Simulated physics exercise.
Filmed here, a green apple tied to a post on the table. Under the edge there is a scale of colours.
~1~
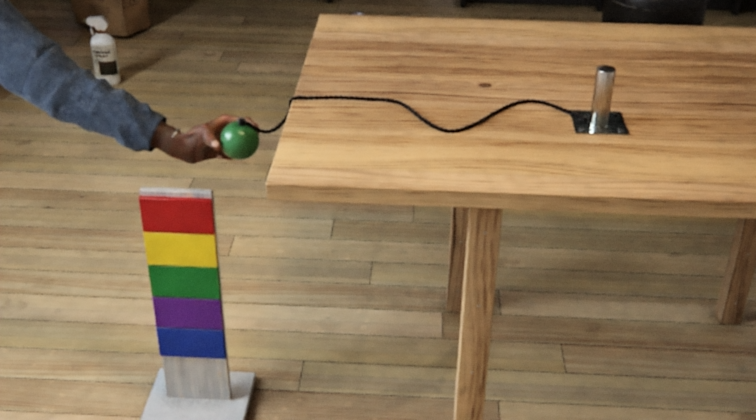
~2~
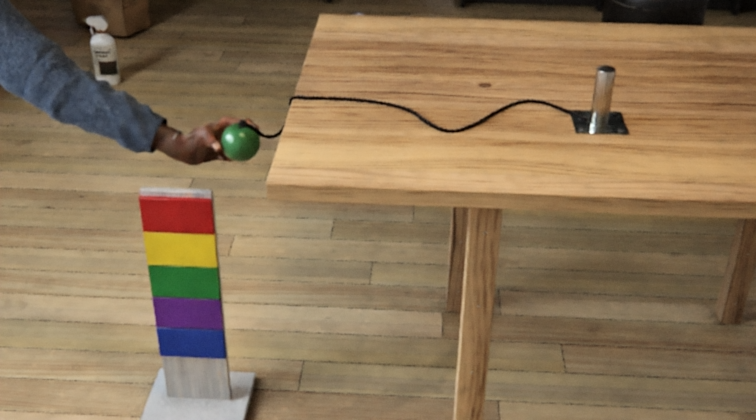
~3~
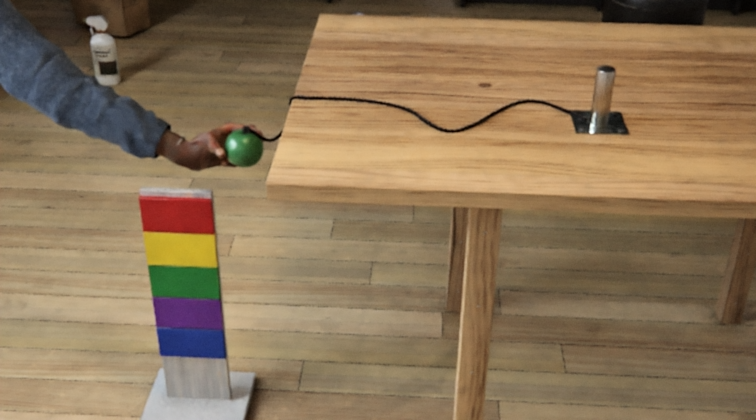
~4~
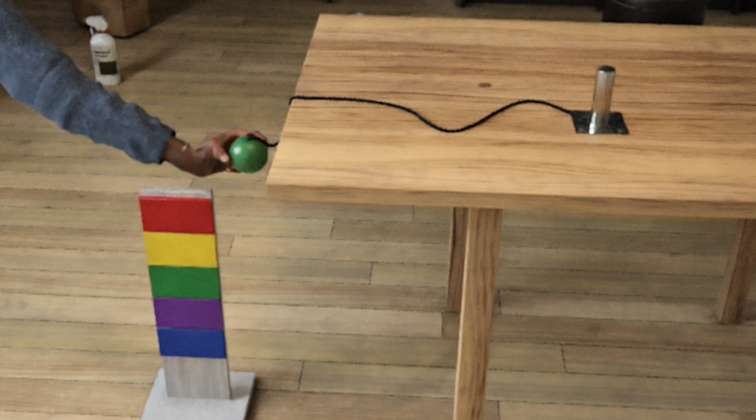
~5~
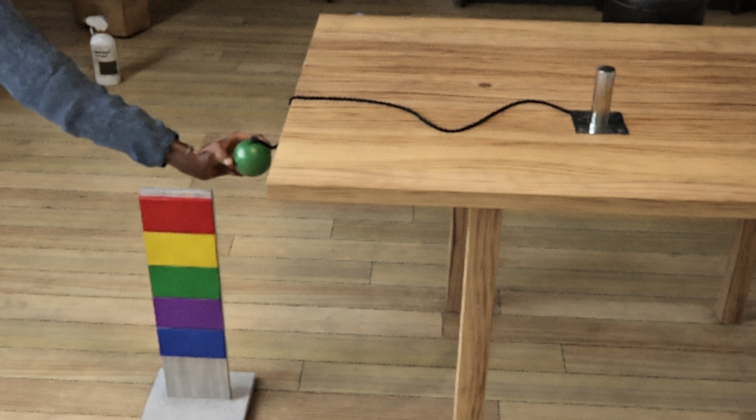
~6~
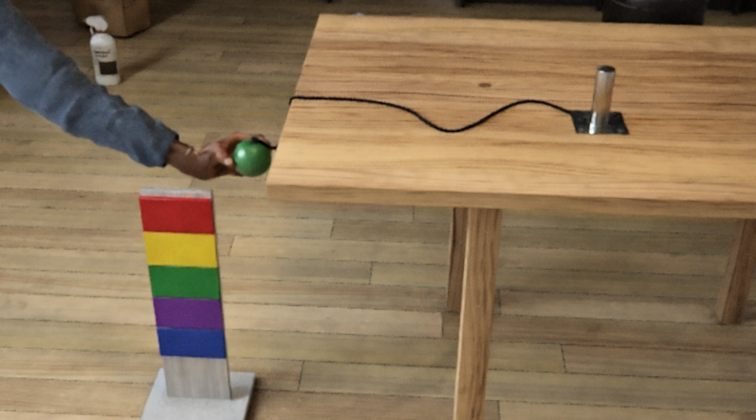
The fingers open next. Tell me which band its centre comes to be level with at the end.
Its centre comes to be level with the yellow band.
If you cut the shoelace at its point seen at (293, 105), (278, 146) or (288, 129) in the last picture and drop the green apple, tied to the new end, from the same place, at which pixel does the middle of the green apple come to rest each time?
First try near (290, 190), second near (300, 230), third near (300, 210).
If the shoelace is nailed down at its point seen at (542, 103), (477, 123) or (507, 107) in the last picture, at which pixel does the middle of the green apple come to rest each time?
Going through the tries, I'd expect close to (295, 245), (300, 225) and lastly (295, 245).
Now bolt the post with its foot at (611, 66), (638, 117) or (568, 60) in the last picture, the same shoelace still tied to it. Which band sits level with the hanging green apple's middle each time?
Readings, in order: Red - red - yellow.
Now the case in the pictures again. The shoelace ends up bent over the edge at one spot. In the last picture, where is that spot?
The bit in question sits close to (362, 101).
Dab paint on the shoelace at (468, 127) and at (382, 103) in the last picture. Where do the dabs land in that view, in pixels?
They go to (420, 112) and to (307, 105).
Soon after, apple near (289, 244); level with yellow.
After that, apple near (295, 257); level with yellow.
In the end, apple near (292, 258); level with yellow. At yellow.
